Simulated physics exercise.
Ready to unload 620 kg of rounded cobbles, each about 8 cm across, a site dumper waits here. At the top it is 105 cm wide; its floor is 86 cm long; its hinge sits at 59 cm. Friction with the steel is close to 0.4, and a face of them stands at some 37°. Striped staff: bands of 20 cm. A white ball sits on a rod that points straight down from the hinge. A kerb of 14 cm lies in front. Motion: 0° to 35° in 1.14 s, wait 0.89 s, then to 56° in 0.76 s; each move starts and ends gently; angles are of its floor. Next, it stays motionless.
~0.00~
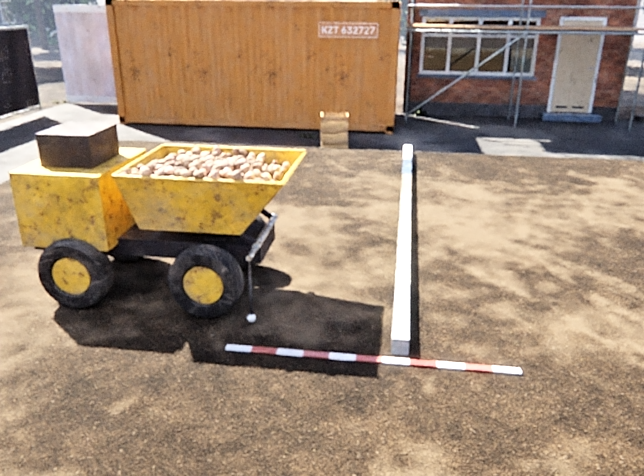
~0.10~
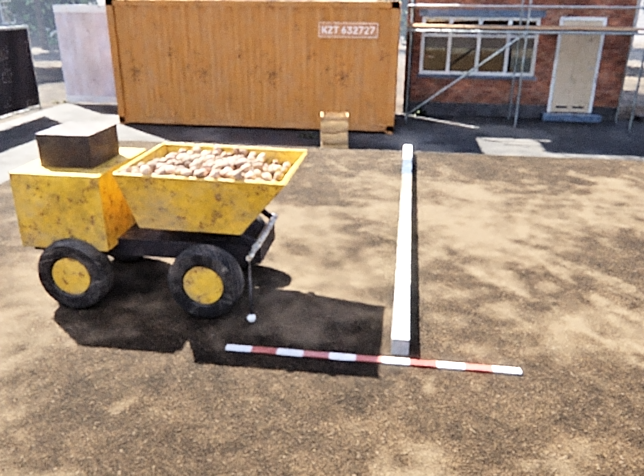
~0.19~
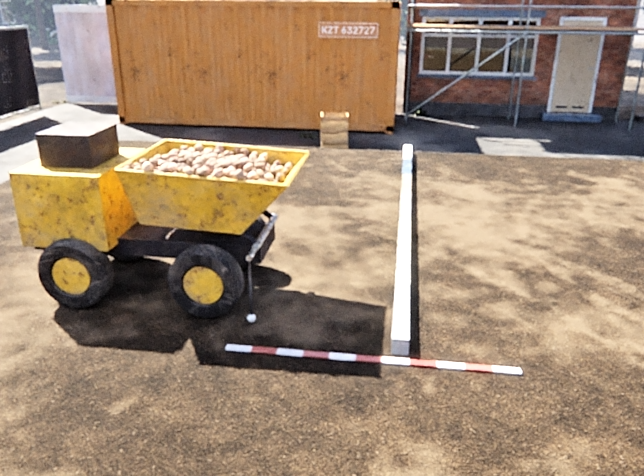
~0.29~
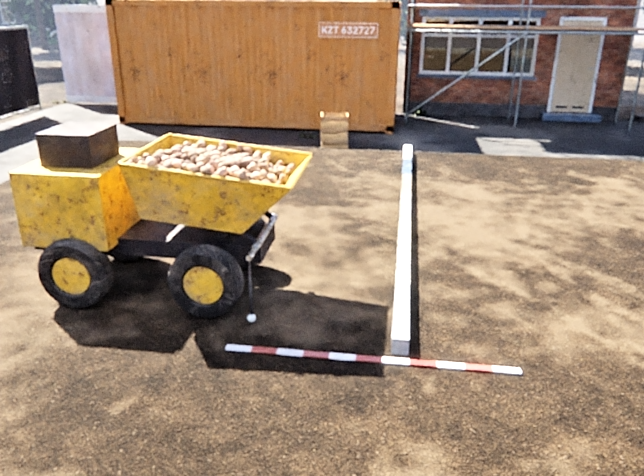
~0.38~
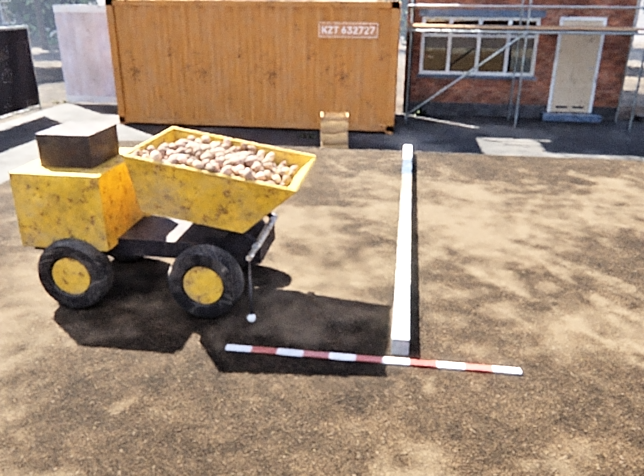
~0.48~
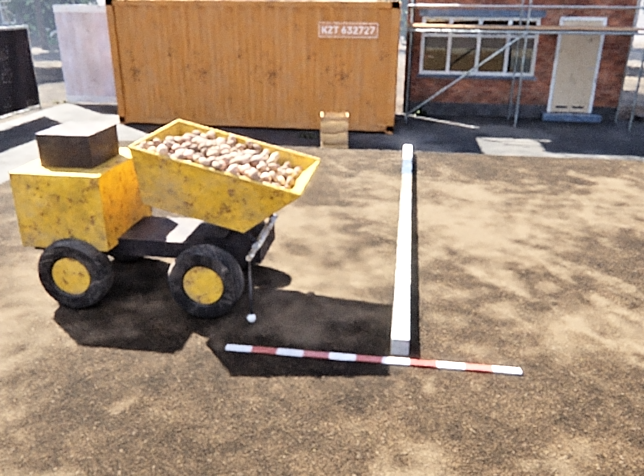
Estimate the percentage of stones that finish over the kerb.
About 5 per cent.
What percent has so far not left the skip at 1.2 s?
I'd say it's holding near 100 per cent.
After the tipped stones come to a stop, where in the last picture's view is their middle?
I'd point to around (365, 290).
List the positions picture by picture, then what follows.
In the first picture, the skip is at 0°, its lip at (283, 185); the top of the load is at (210, 160).
In the second picture, the skip is at 1°, its lip at (284, 185); the top of the load is at (203, 159); the stones move at 0.2 m/s on average.
In the third picture, lip at (287, 186), floor tilted 3°, highest stones at (196, 156); the stones move at 0.3 m/s on average.
In the fourth picture, lip at (290, 189), floor tilted 6°, highest stones at (188, 151); the stones move at 0.4 m/s on average.
In the fifth picture, lip at (295, 192), floor tilted 9°, highest stones at (188, 145); the stones move at 0.5 m/s on average.
In the sixth picture, lip at (300, 195), floor tilted 13°, highest stones at (191, 140); the stones move at 0.5 m/s on average.
After 0.9 s the floor is at 30°; 100 % in the skip; the foremost stones are at (302, 196).
After 1.2 s the floor is at 35°; 100 % in the skip; the foremost stones are at (320, 203).
After 3.2 s the floor is at 56°; 87 % in the skip, 13 % on this side of the kerb; the foremost stones are at (388, 288).
After 5.8 s the floor is at 56°; 35 % in the skip, 60 % on this side of the kerb, 4 % over the kerb; the foremost stones are at (502, 301).
